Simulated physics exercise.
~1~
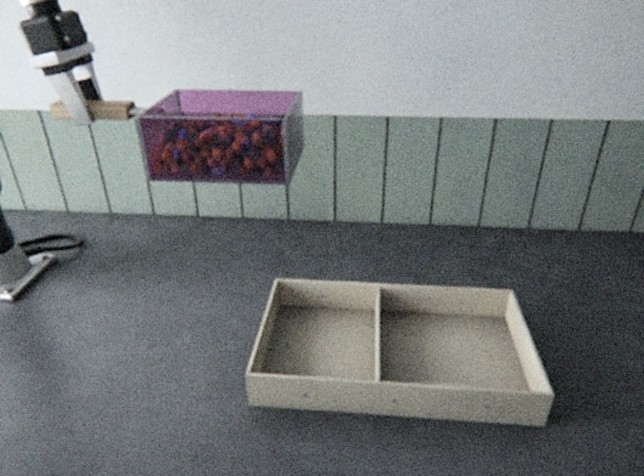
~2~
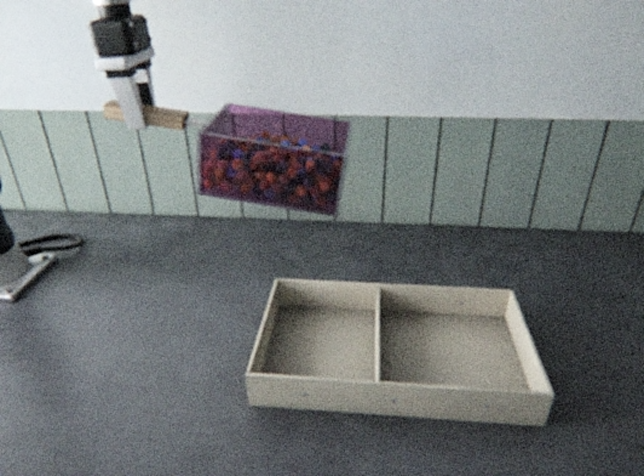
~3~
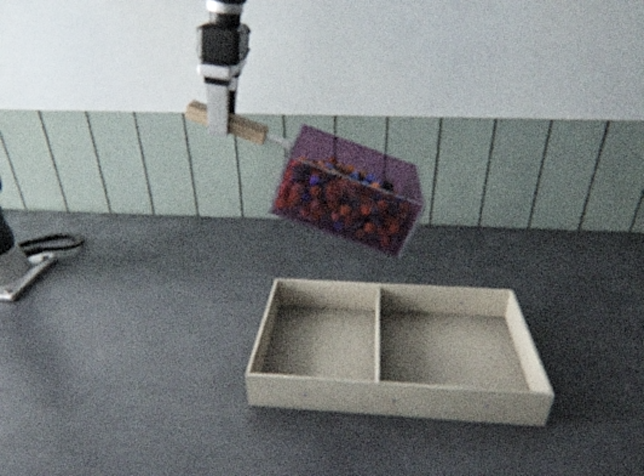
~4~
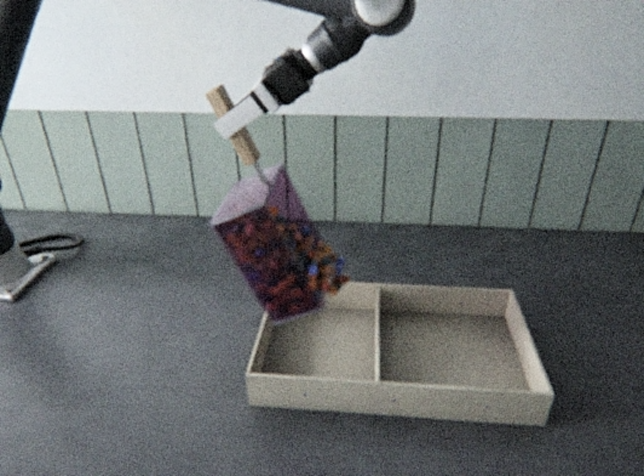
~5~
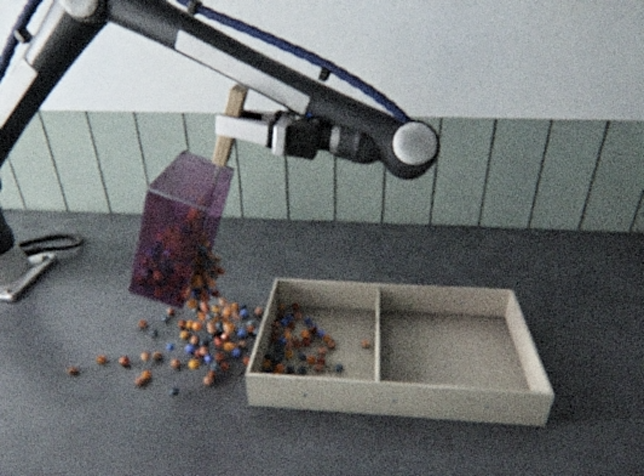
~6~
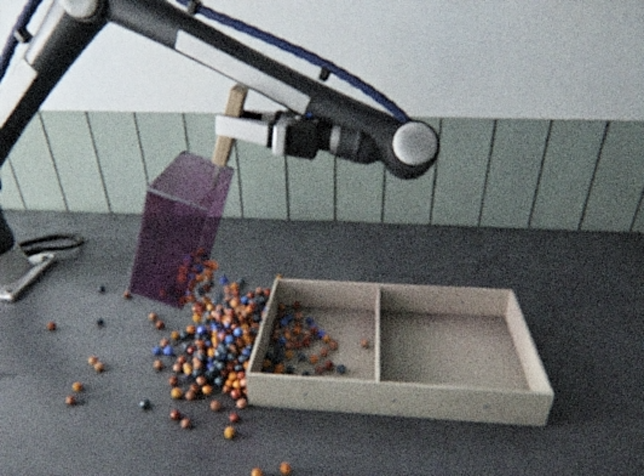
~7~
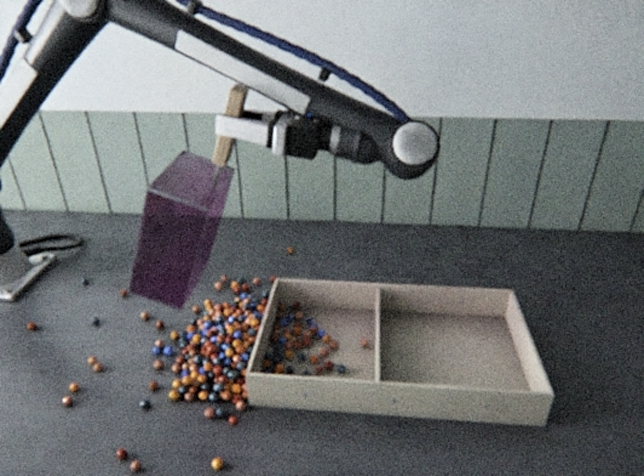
A dark tabletop before a pale wall with grey-green panelling is seen from the front and slightly above. A robot arm at the left holds a clear purple box full of small red, orange and blue balls, while a beige tray with two compartments sits to the right. The arm carries the box right and lowers it, beginning to tip it. It then swings the box back left as it tilts steeply, and balls pour out over the tray's left edge. Some land in the left compartment, but most pile up and scatter on the table beside it, leaving the box empty and held still.
